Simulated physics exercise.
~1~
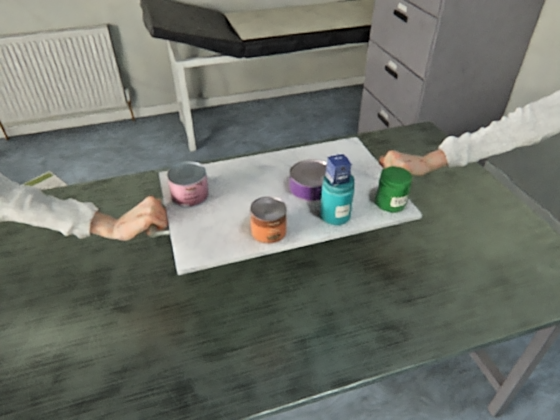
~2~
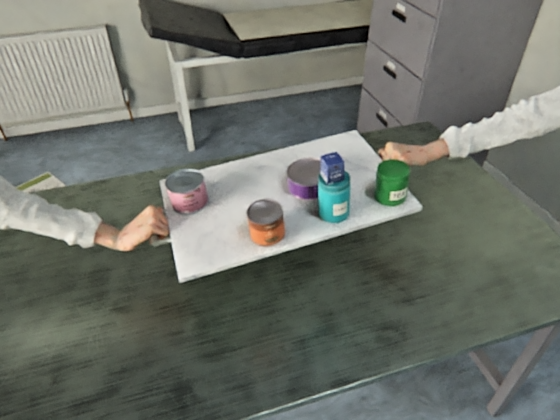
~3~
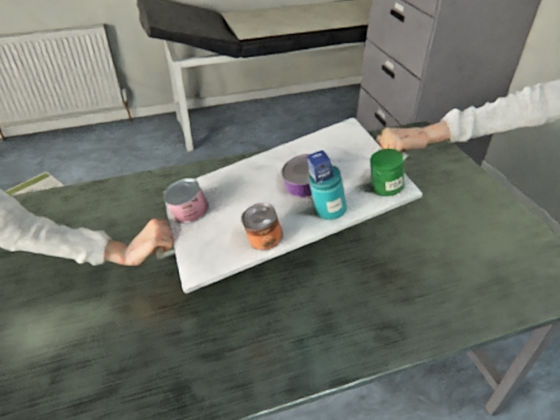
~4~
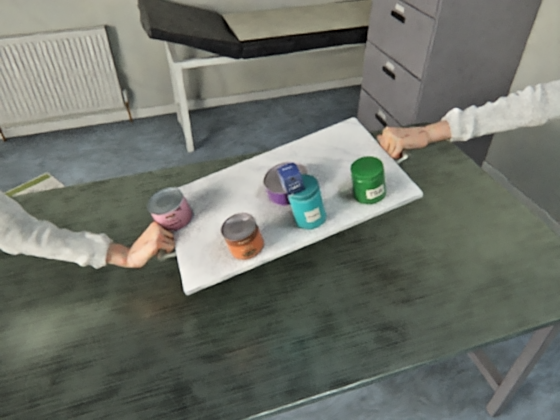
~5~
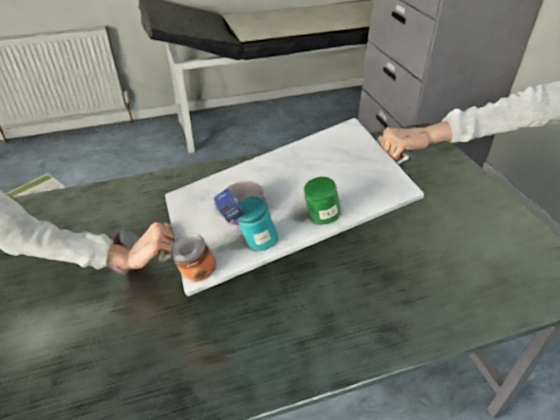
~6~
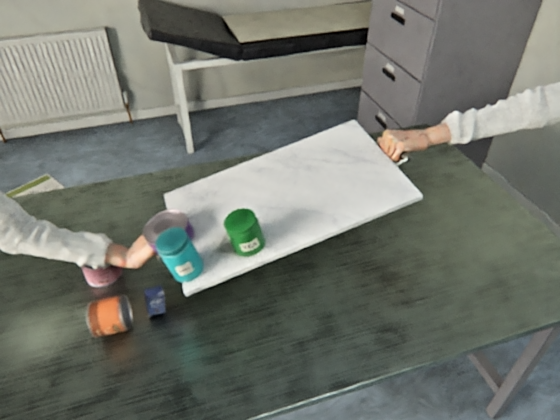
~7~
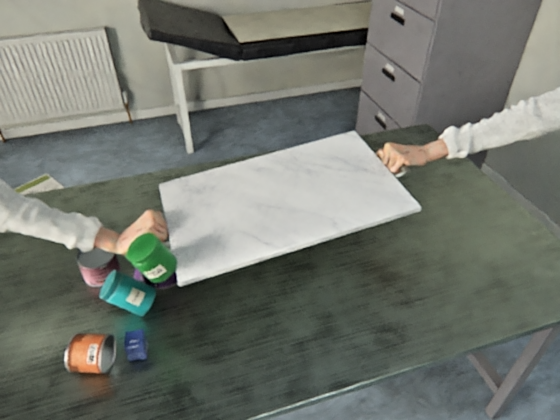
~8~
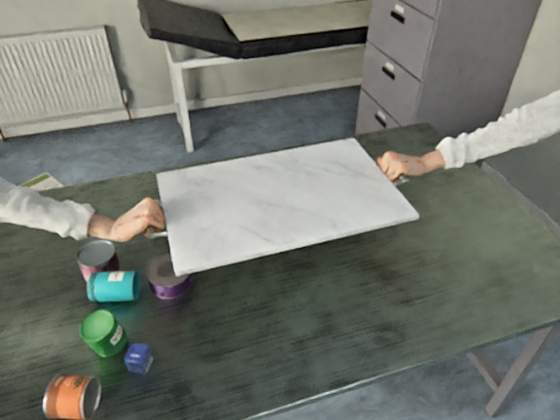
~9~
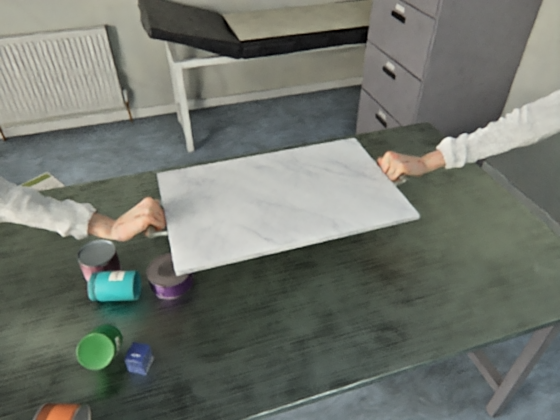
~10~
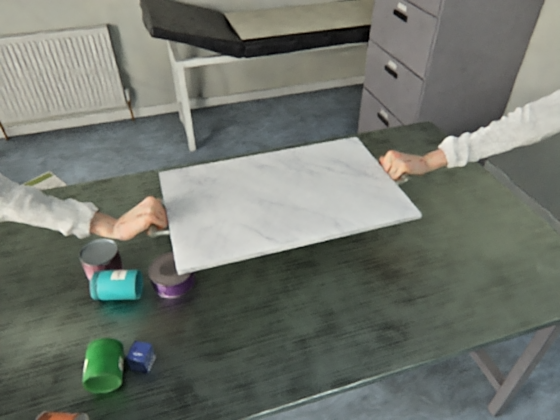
Two hands tilting a flat white tray down to the left until all the coloured containers slide off, then levelling it empty.
